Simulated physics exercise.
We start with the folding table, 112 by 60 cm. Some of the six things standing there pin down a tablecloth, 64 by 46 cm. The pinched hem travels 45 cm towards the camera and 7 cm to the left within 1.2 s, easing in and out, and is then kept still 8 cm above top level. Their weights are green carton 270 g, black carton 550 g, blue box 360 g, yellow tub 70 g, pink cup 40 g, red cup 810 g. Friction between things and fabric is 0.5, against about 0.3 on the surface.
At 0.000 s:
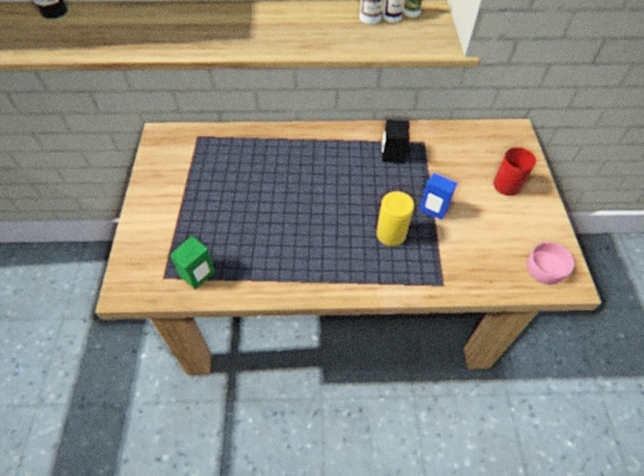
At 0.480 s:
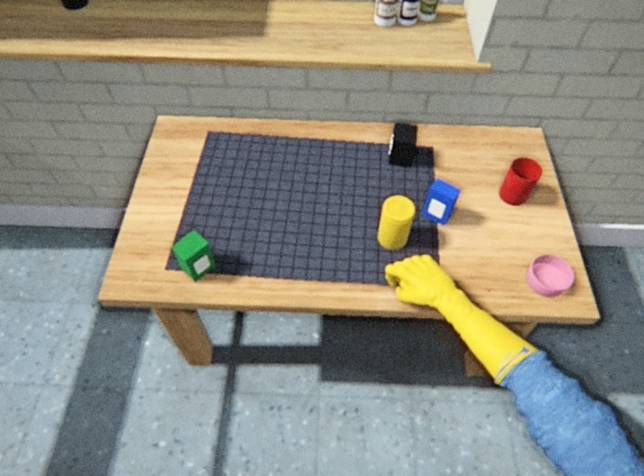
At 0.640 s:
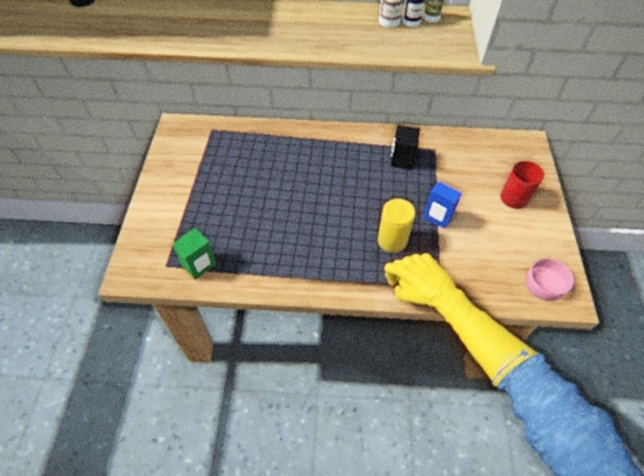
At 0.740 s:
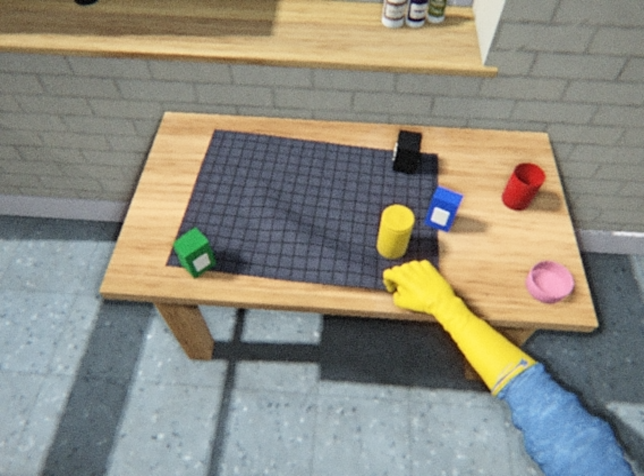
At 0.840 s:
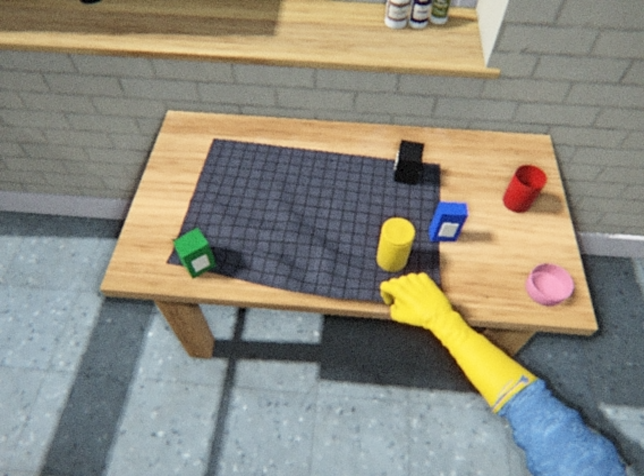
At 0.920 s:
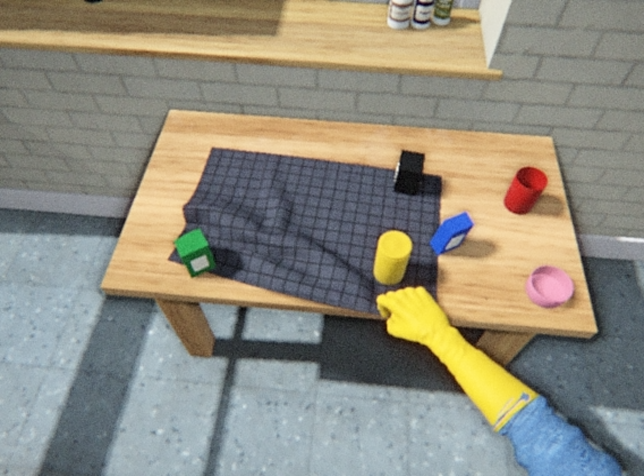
The clip shows a yellow-gloved hand dragging a dark checked tablecloth towards the camera and slightly left on a wooden table, wrinkling it as the yellow tub and black carton shift along and the blue box moves and tilts.
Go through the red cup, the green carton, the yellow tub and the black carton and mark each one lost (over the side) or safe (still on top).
Marks: Red cup safe, green carton lost, yellow tub lost, black carton lost.
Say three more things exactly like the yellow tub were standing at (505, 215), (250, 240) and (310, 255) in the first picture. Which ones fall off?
Taking them one by one: Is left on top, then is lost, then is lost.
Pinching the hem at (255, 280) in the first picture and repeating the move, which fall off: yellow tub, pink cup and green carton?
Well, in that case the yellow tub tips off, the pink cup survives on top and the green carton tips off.
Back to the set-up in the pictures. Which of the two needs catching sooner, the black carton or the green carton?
First: Green.
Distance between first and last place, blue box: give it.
For the blue box, I get 15 cm from where it started.
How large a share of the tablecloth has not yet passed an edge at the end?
About 0 per cent.
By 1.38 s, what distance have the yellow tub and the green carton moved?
Yellow tub 25 cm, green carton 10 cm.
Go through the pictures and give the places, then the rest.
In the first frame, shows, red cup (521, 158); green carton (189, 251); yellow tub (398, 204); black carton (398, 129); tablecloth corners (163, 279) (197, 137) (425, 142) (444, 286).
In the second frame, shows, tablecloth corners (165, 270) (208, 131); grip (395, 285).
In the third frame, shows, yellow tub (399, 211); tablecloth corners (165, 267) (212, 130); grip (395, 284).
In the fourth frame, shows, yellow tub (399, 217); black carton (410, 140); blue box (448, 196); tablecloth corners (165, 266) (215, 129); grip (393, 290).
In the fifth frame, shows, yellow tub (399, 231); black carton (412, 150); blue box (453, 209); tablecloth corners (166, 263) (213, 138); grip (391, 303).
In the sixth frame, shows, red cup (532, 178); green carton (191, 242); yellow tub (396, 244); black carton (412, 161); tablecloth corners (212, 147) (442, 176); grip (388, 316).
After 1.2 s, 80 % of the tablecloth is still over the top; black carton 21 cm off its start, yellow tub 20 cm off its start, green carton 4 cm off its start.
After 1.4 s, 55 % of the tablecloth is still over the top; black carton 35 cm off its start, yellow tub on its side, 26 cm off its start, green carton 10 cm off its start.
After 1.6 s, 35 % of the tablecloth is still over the top; black carton 44 cm off its start at (407, 287), yellow tub on its side, 36 cm off its start at (385, 383), green carton 20 cm off its start at (231, 336).
After 1.8 s, 20 % of the tablecloth is still over the top; black carton on its side, 53 cm off its start, yellow tub over the edge, green carton over the edge.
After 3.4 s, 0 % of the tablecloth is still over the top; black carton over the edge, yellow tub over the edge, green carton over the edge, red cup 0 cm off its start at (532, 178).
